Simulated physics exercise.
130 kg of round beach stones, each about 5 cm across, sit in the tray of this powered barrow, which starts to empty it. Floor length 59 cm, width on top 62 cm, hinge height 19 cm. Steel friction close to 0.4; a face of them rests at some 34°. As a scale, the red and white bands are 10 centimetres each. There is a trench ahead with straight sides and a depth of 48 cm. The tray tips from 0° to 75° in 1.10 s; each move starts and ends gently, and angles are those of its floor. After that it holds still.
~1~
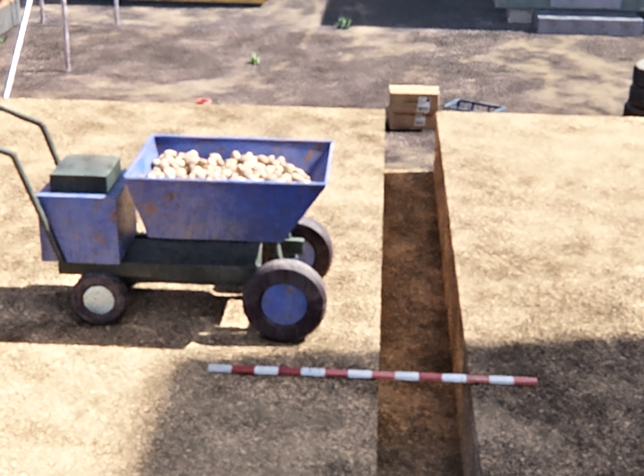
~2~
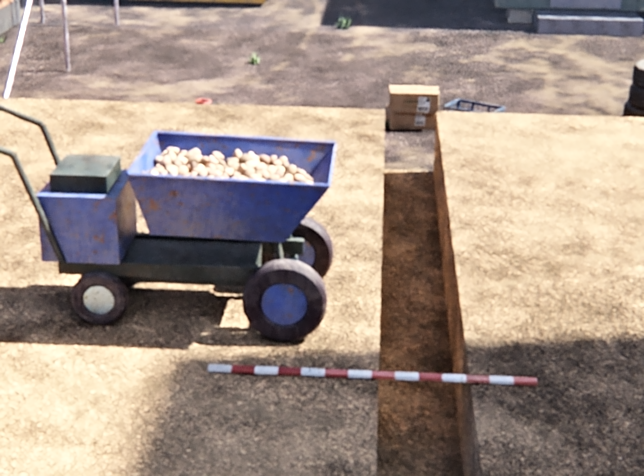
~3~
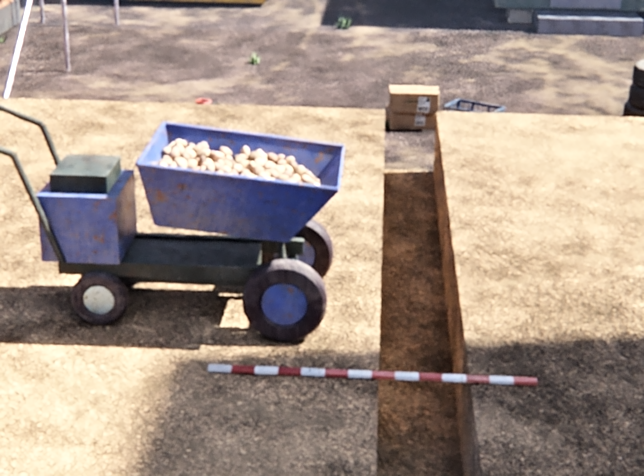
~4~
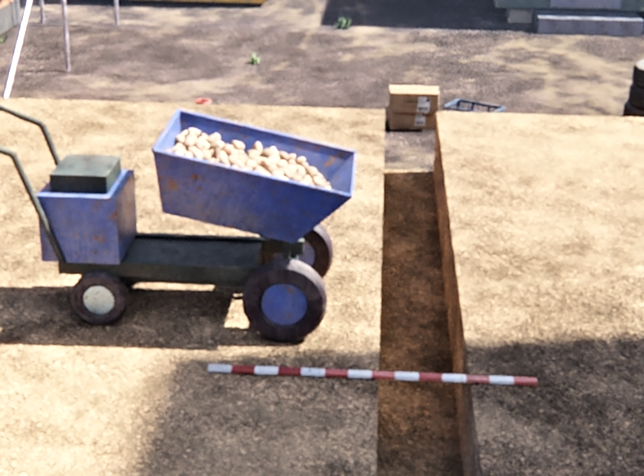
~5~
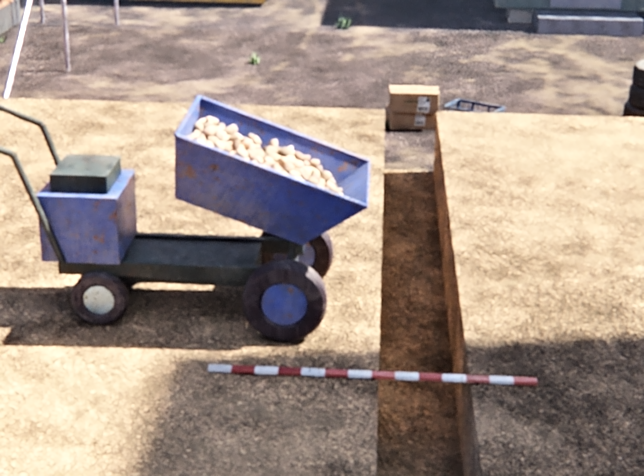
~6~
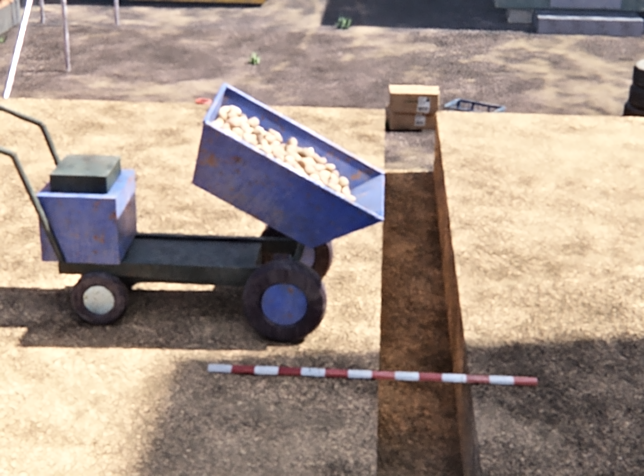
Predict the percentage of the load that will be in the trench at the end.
Predicted: Roughly 57 %.
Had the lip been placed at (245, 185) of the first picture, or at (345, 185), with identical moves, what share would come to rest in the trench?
About 85 and 35 per cent.
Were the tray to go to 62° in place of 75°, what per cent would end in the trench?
It would be close to 50 percent.
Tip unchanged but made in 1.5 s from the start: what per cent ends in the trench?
65 per cent.
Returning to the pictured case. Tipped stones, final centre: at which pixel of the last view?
At about pixel (452, 388) in the last view.
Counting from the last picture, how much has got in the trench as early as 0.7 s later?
Roughly 25% by that time.
Then, 0.4 s after the last picture the floor is at 63°, 100 % in the tray; the foremost stones are at (424, 263).
Then, 0.7 s after the last picture the floor is at 75°, 44 % in the tray, 27 % in the trench, 29 % past the trench; the foremost stones are at (544, 315).
Then, 1.1 s after the last picture the floor is at 75°, 12 % in the tray, 44 % in the trench, 43 % past the trench; the foremost stones are past the picture's edge.
Then, 3.0 s after the last picture the floor is at 75°, 0 % in the tray, 57 % in the trench, 43 % past the trench; the foremost stones are past the picture's edge.
